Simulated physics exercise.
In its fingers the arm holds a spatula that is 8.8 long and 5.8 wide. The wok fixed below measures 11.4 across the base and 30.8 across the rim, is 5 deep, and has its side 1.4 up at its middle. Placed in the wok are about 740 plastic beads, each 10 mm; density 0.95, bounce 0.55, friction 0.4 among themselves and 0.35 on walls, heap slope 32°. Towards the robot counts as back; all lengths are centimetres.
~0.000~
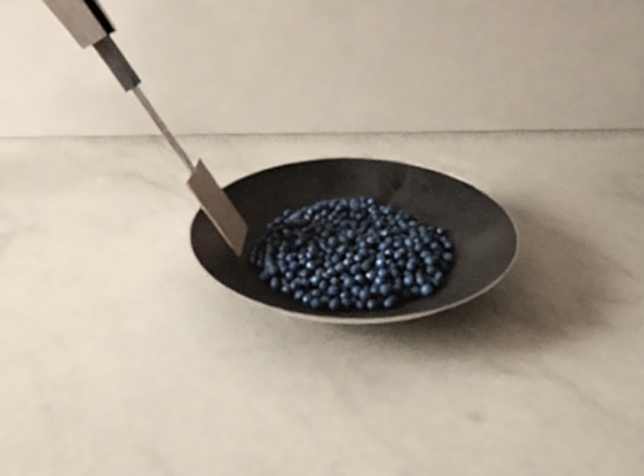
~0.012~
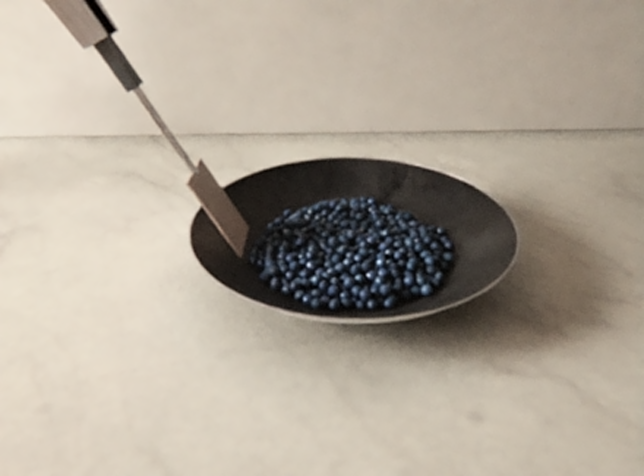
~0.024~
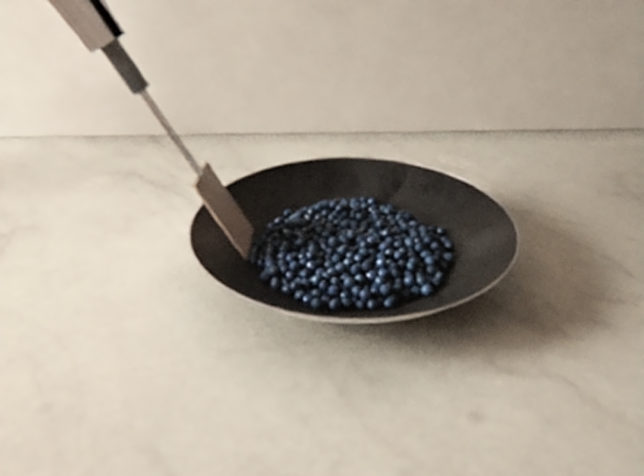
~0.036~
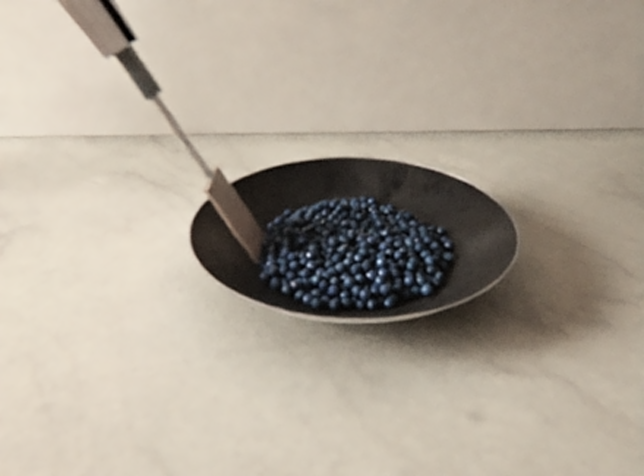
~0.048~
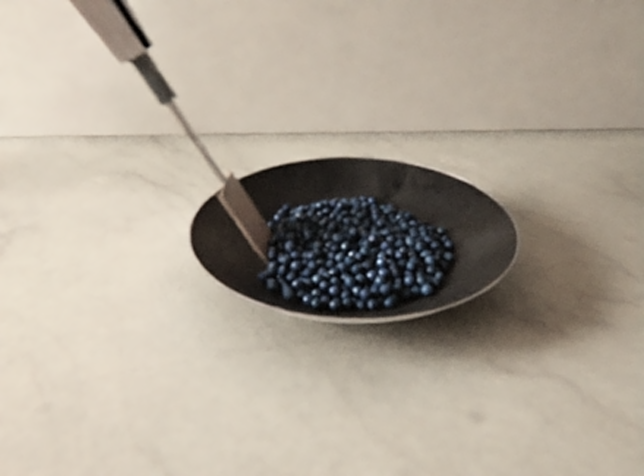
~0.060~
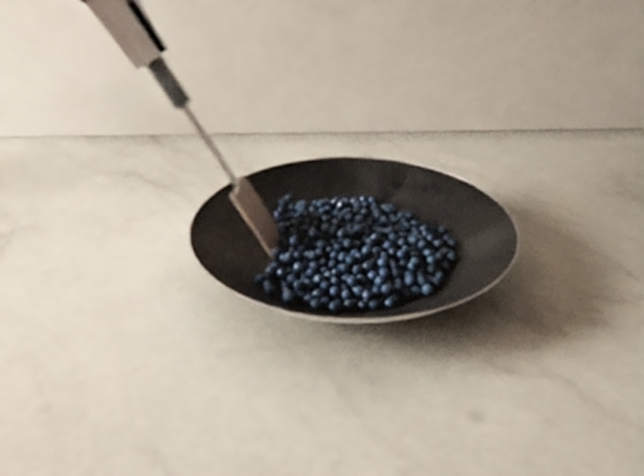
On a pale marbled surface, a spatula dipped into a dark, shallow pan of small blue beads, slid a short way right into the left side of the heap and nudged some beads aside.
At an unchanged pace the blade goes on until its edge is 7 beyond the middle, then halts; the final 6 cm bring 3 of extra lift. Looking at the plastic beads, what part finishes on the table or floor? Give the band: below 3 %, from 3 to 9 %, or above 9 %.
Band: From 3 to 9 %.
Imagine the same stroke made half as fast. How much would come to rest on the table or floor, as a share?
Estimated result: Some 0 %.
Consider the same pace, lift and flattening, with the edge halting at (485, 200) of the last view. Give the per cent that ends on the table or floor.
Roughly 25 per cent, I'd say.
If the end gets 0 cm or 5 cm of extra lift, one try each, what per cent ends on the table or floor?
Roughly 5 per cent, then 5 per cent.
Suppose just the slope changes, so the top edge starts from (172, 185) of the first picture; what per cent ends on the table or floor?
Around 5 percent ends up on the table or floor.
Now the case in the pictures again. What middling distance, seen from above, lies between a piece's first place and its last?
About 3 cm.
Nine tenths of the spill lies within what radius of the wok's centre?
Around 55 centimetres.
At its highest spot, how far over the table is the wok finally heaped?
Some 5.0 cm above the table.
After 0.11 s, sloping 63°, highest piece 6 above the table; 742 in the wok.
After 0.16 s, sloping 63°, highest piece 7 above the table; 741 in the wok, 1 on the blade or in flight.
After 0.38 s, sloping 63°, highest piece 6 above the table; 700 in the wok, 32 on the table or floor, 10 on the blade or in flight.
After 1.43 s, sloping 63°, highest piece 5 above the table; 700 in the wok, 42 on the table or floor.
At rest, 700 in the wok, 42 on the table or floor. That is 6 % on the table or floor.
